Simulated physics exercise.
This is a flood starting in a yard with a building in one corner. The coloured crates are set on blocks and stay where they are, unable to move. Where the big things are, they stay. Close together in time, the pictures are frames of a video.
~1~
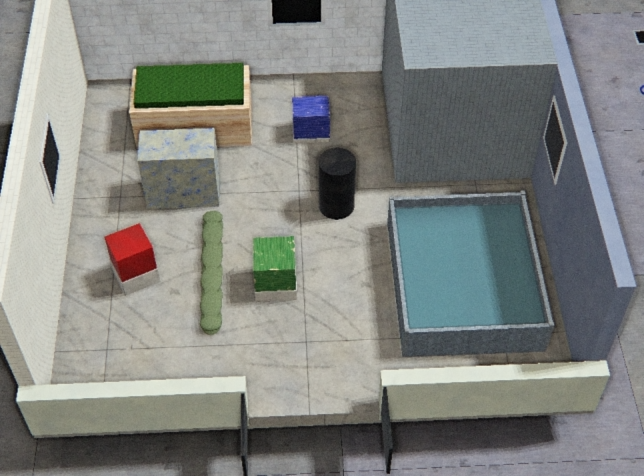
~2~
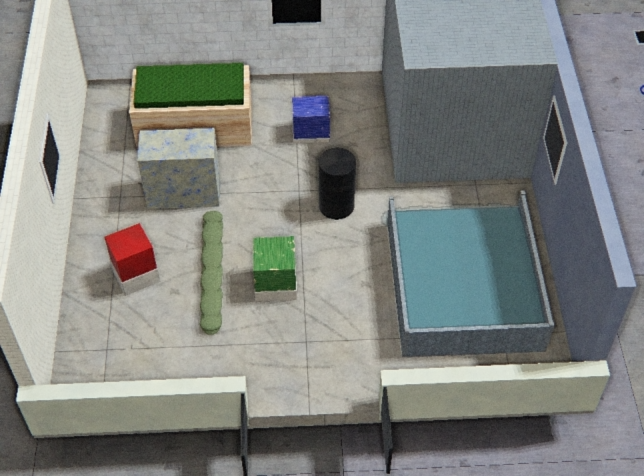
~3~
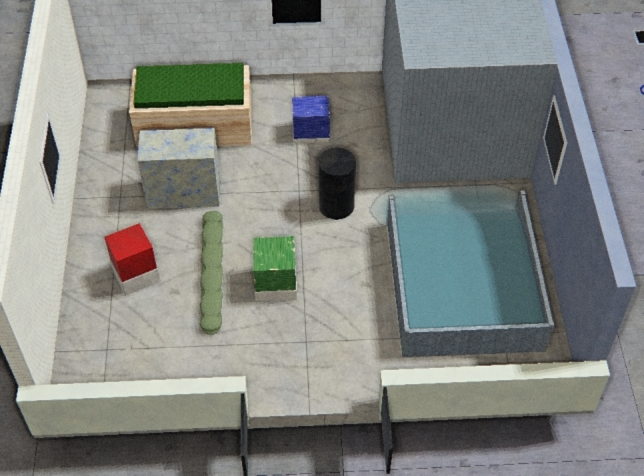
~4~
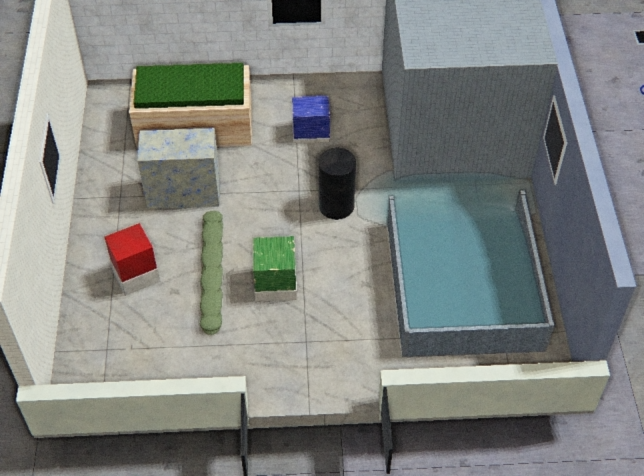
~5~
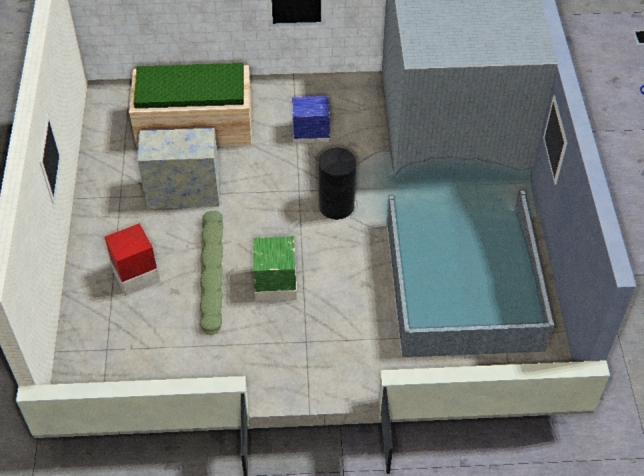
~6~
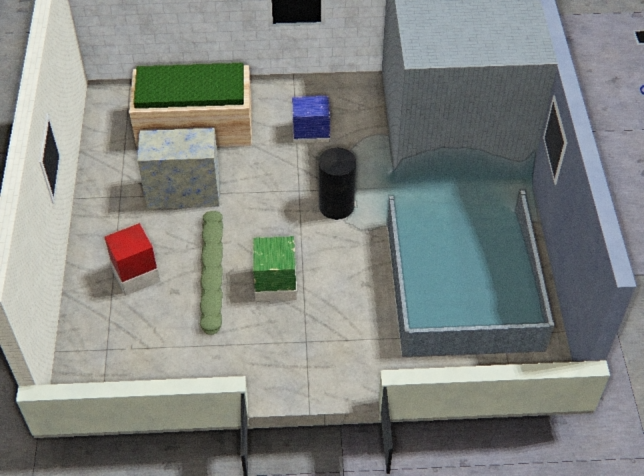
To begin with, water sits still in an open tank at the right of a walled yard, near blocks, a black cylinder and a planter. Then the tank's far side opens and water pours out, spreading across the floor toward the large grey building and the cylinder.
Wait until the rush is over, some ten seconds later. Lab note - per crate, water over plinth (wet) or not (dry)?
Green crate: Dry; red crate: Dry; blue crate: Wet.
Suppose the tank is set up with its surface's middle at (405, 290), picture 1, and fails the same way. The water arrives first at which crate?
Blue-painted one.
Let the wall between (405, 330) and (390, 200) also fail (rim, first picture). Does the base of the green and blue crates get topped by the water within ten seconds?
Observed: Green is doused; blue is doused.
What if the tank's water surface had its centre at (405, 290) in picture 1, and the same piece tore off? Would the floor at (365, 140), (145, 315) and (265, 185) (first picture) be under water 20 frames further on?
As listed: Flooded, dry, wet.
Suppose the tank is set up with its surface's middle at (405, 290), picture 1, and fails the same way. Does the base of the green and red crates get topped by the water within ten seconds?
Checking each, the green crate avoids the flood and the red crate avoids the flood.
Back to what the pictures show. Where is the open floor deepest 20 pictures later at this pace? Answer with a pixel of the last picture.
Around (567, 389).
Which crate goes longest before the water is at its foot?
I'd go with the red one.
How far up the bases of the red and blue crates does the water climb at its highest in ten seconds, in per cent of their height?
20 and 280 %, roughly.
A moment on, water covers 15 % of the floor; the green crate not reached, the red crate not reached, the blue crate water round its plinth.
Next, water covers 30 % of the floor; the green crate not reached, the red crate not reached, the blue crate water round its plinth.
Then, water covers 55 % of the floor; the green crate water round its plinth, the red crate not reached, the blue crate water round its plinth.
Later, water covers 90 % of the floor; the green crate water round its plinth, the red crate water round its plinth, the blue crate water round its plinth.
In the end, water covers 100 % of the floor; the green crate stayed above the water, the red crate stayed above the water, the blue crate was topped.
